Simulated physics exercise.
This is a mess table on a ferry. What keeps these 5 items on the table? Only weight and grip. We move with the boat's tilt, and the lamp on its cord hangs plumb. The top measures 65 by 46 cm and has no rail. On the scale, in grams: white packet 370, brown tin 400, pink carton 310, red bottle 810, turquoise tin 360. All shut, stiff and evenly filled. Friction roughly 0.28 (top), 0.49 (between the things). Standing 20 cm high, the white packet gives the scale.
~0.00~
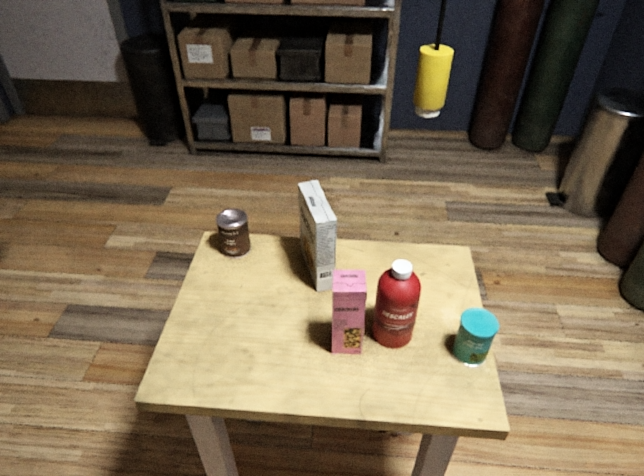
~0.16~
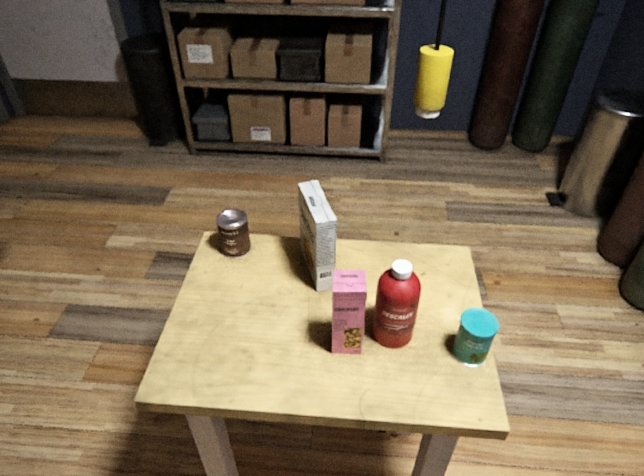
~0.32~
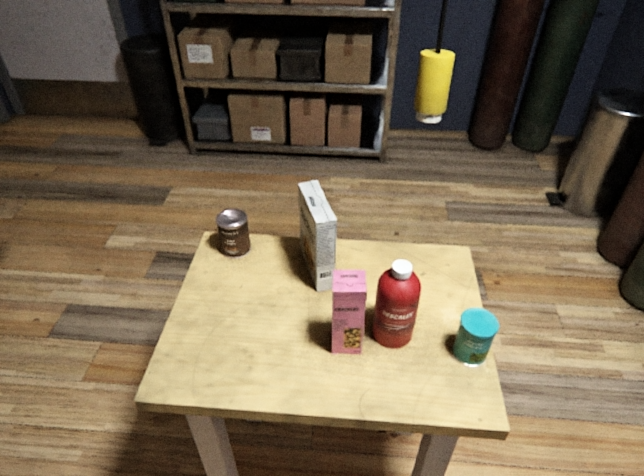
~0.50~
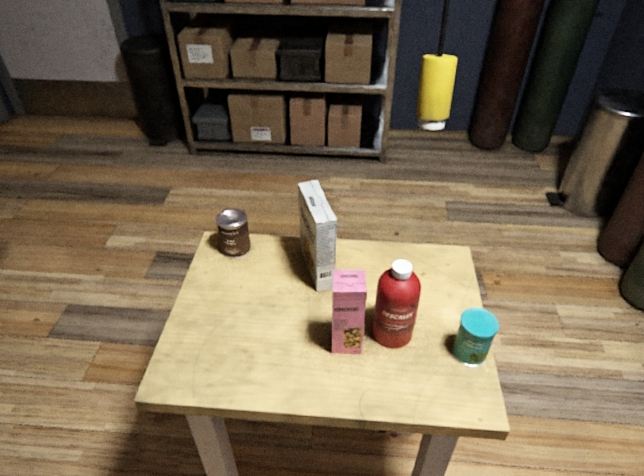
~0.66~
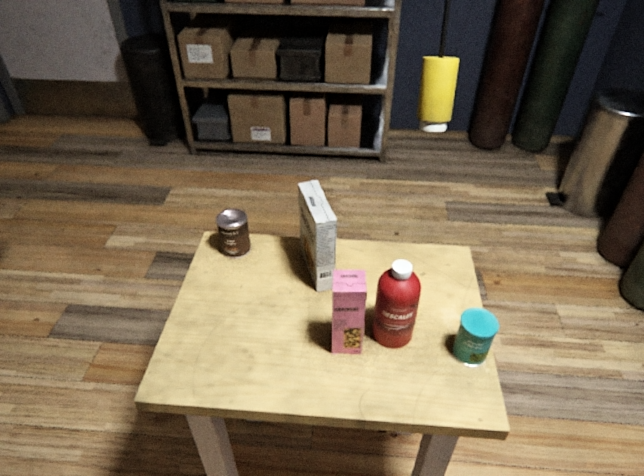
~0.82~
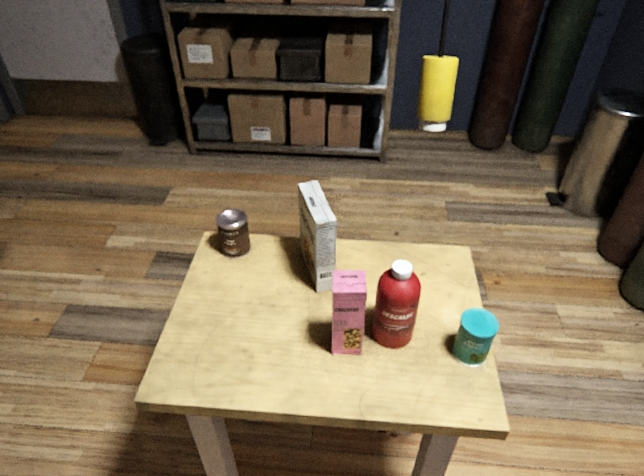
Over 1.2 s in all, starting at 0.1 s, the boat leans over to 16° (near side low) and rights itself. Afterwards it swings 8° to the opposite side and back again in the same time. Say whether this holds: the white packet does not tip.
It holds.
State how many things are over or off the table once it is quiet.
0.
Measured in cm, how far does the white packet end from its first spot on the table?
0 cm.
Around 1.42 s, floor tilted 1°, far side down.
Around 2.22 s, floor tilted 4°, far side down.
Finally (3.0 s), all 5 still in place (within 5 cm). In the last view, white packet near (317, 237).
